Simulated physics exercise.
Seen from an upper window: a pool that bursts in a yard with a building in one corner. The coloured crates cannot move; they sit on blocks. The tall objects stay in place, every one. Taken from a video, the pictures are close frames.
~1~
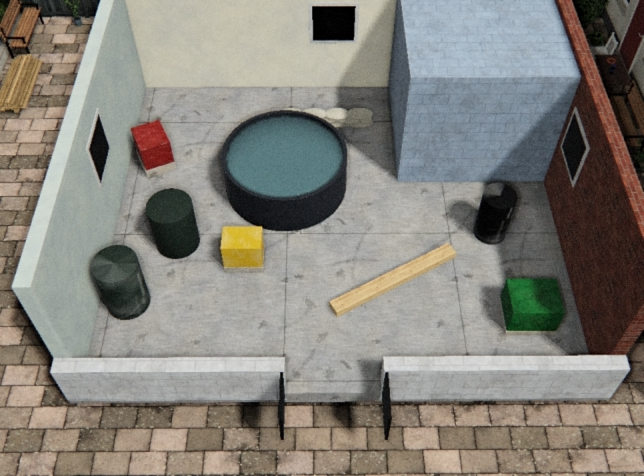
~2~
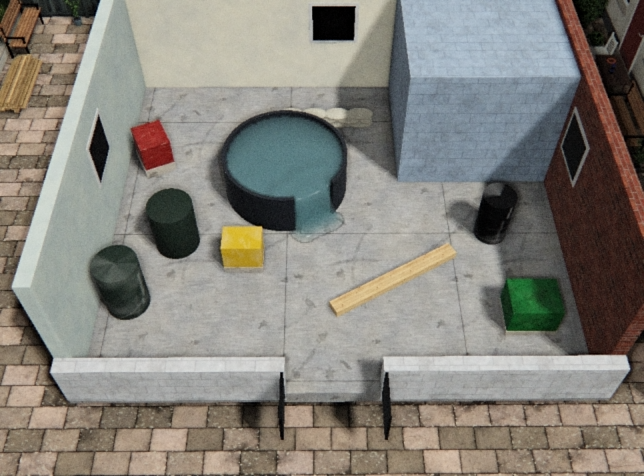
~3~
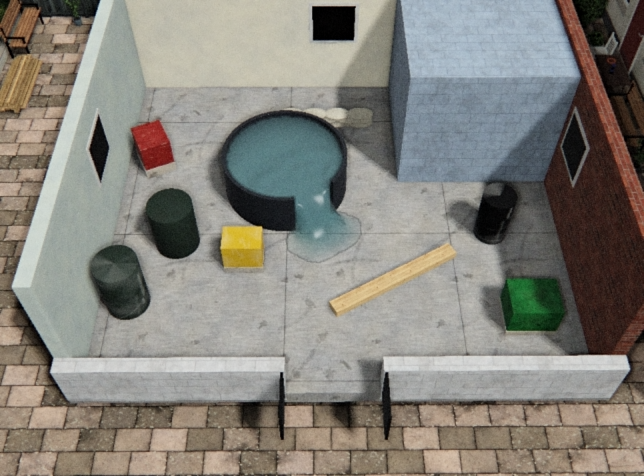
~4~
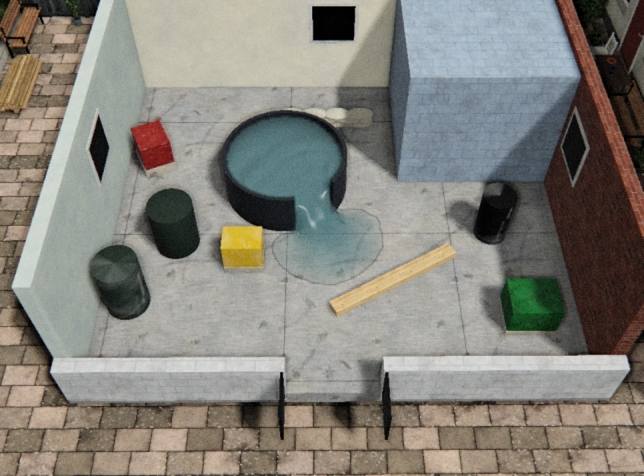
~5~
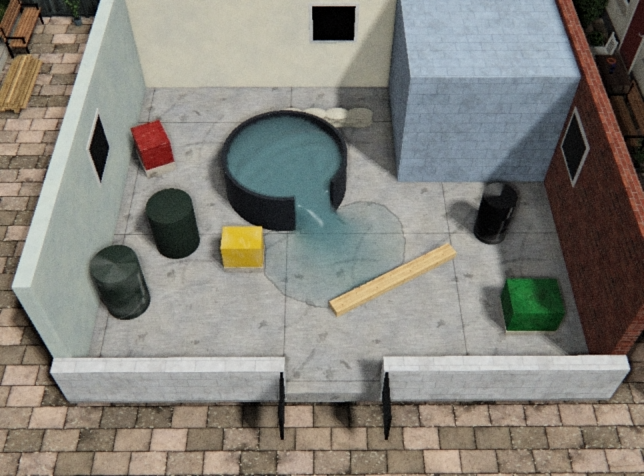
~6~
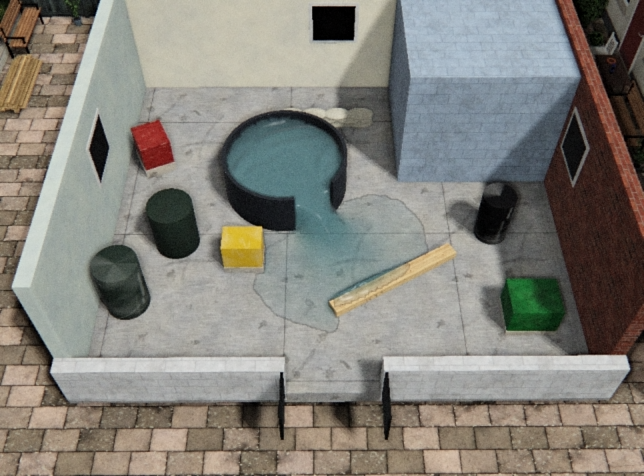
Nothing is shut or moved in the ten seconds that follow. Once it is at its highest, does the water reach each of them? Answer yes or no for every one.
Green crate: Yes, it gets wet; red crate: No, it stays dry; yellow crate: No, it stays dry.
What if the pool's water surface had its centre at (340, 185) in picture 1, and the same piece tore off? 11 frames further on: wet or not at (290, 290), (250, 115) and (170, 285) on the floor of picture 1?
First drenched; next unwetted; last unwetted.
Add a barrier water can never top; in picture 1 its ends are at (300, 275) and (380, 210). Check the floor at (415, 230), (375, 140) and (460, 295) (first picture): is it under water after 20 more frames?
Outcome by spot, in order - unwatered, watered, unwatered.
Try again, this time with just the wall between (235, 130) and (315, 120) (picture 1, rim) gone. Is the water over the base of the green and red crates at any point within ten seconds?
So the green crate remains untouched while the red crate goes wet.
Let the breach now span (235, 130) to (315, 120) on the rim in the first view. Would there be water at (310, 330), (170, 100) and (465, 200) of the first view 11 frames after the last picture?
Spot one spared, spot two inundated, spot three spared.
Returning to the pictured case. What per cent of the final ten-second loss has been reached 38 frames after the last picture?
Roughly 75 percent.
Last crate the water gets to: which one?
Easy - the red crate.
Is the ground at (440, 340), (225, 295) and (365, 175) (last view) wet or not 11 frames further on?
Status by point, in sequence: Waterlogged; unwetted; unwetted.
A moment on, water covers 25 % of the floor; the green crate not reached, the red crate not reached, the yellow crate water round its plinth.
Next, water covers 40 % of the floor; the green crate water round its plinth, the red crate not reached, the yellow crate water round its plinth.
Then, water covers 50 % of the floor; the green crate water round its plinth, the red crate not reached, the yellow crate water round its plinth.
Later, water covers 55 % of the floor; the green crate water round its plinth, the red crate not reached, the yellow crate water round its plinth.
In the end, water covers 75 % of the floor; the green crate was topped, the red crate stayed above the water, the yellow crate stayed above the water.
